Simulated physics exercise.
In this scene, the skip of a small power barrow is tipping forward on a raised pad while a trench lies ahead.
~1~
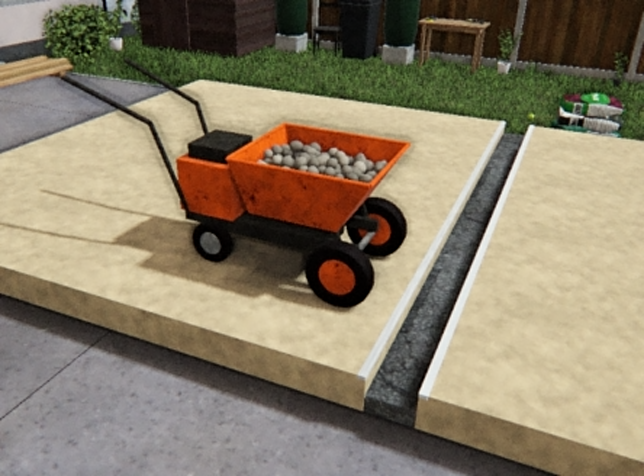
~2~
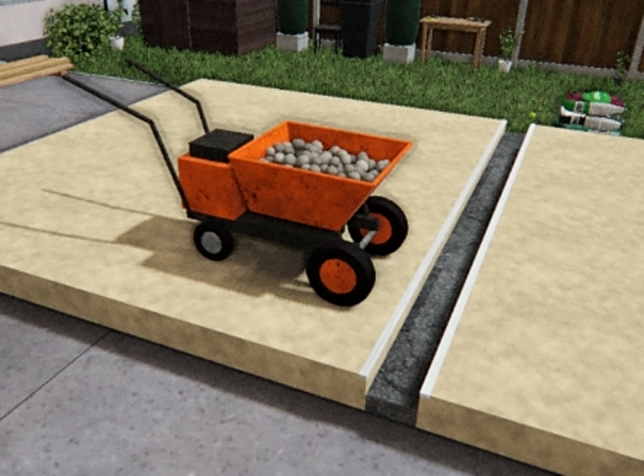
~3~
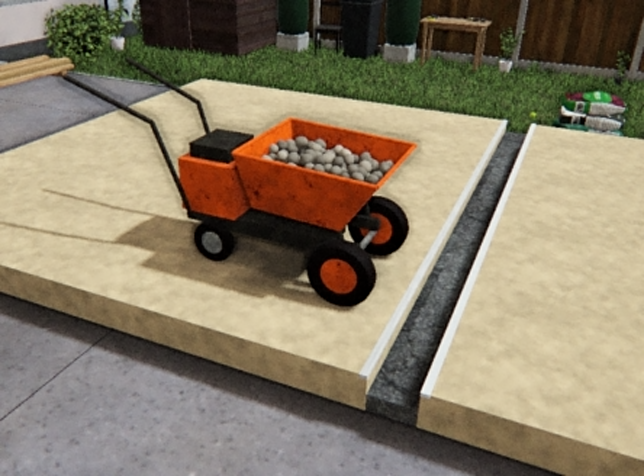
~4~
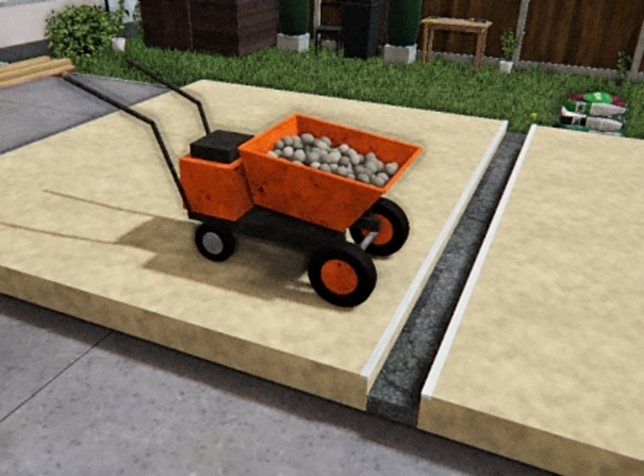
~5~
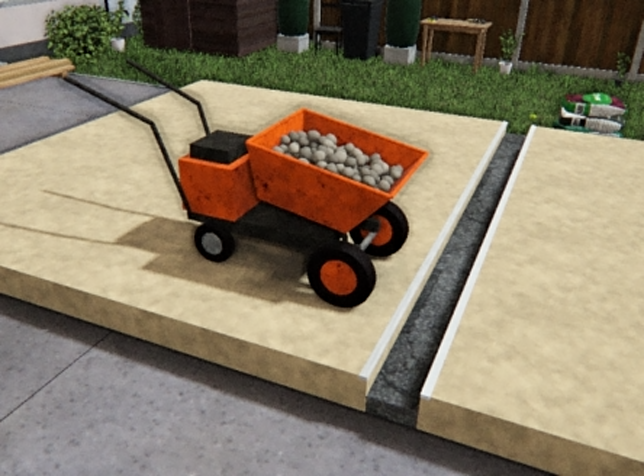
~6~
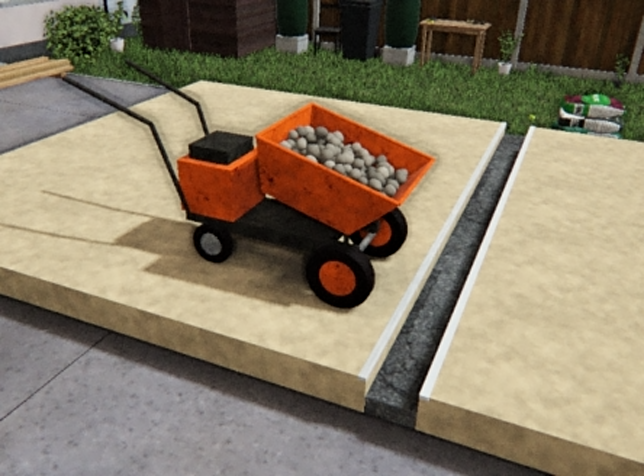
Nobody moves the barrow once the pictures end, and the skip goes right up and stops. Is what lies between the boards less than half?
Yes, it is less than half.
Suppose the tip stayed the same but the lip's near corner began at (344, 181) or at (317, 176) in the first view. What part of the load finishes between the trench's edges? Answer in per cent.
Roughly 50 and 60 percent respectively.
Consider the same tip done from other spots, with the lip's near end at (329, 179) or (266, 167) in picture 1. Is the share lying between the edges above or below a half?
Trial 1 exceeds half, trial 2 falls short of half.
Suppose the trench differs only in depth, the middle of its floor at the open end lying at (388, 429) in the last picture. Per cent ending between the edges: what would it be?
10 per cent, roughly.
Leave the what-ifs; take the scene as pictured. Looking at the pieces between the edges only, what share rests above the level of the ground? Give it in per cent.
It works out at about 10 percent.
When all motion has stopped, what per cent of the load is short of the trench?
It works out to roughly 0 percent.
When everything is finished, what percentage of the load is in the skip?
I'd put it near 30 percent.
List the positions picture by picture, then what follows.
The first picture shows lip of the skip near (370, 186), level; top of the load near (322, 169), river pebbles; first edge of the trench near (380, 343); far edge near (438, 359), the trench under half as wide as the skip, and shallow for its width.
The second picture shows lip of the skip near (373, 186), level; top of the load near (324, 168).
The third picture shows lip of the skip near (377, 188), tipped barely; top of the load near (317, 165).
The fourth picture shows lip of the skip near (384, 192), tipped a little; top of the load near (316, 154).
The fifth picture shows lip of the skip near (391, 197), tipped a little; top of the load near (312, 160).
The sixth picture shows lip of the skip near (399, 205), tipped clearly; top of the load near (313, 151); first edge of the trench near (381, 344); far edge near (439, 360).
Shortly afterwards, skip tipped steeply; the whole lot in the skip.
Next, skip tipped right over; the bulk in the skip; a little beyond it; only a few falling.
Some moments later, skip tipped right over; near a third in the skip; only a few in or heaped over the trench; near two thirds beyond it.
In the end, skip tipped right over; near a quarter in the skip; a little in or heaped over the trench; near two thirds beyond it.
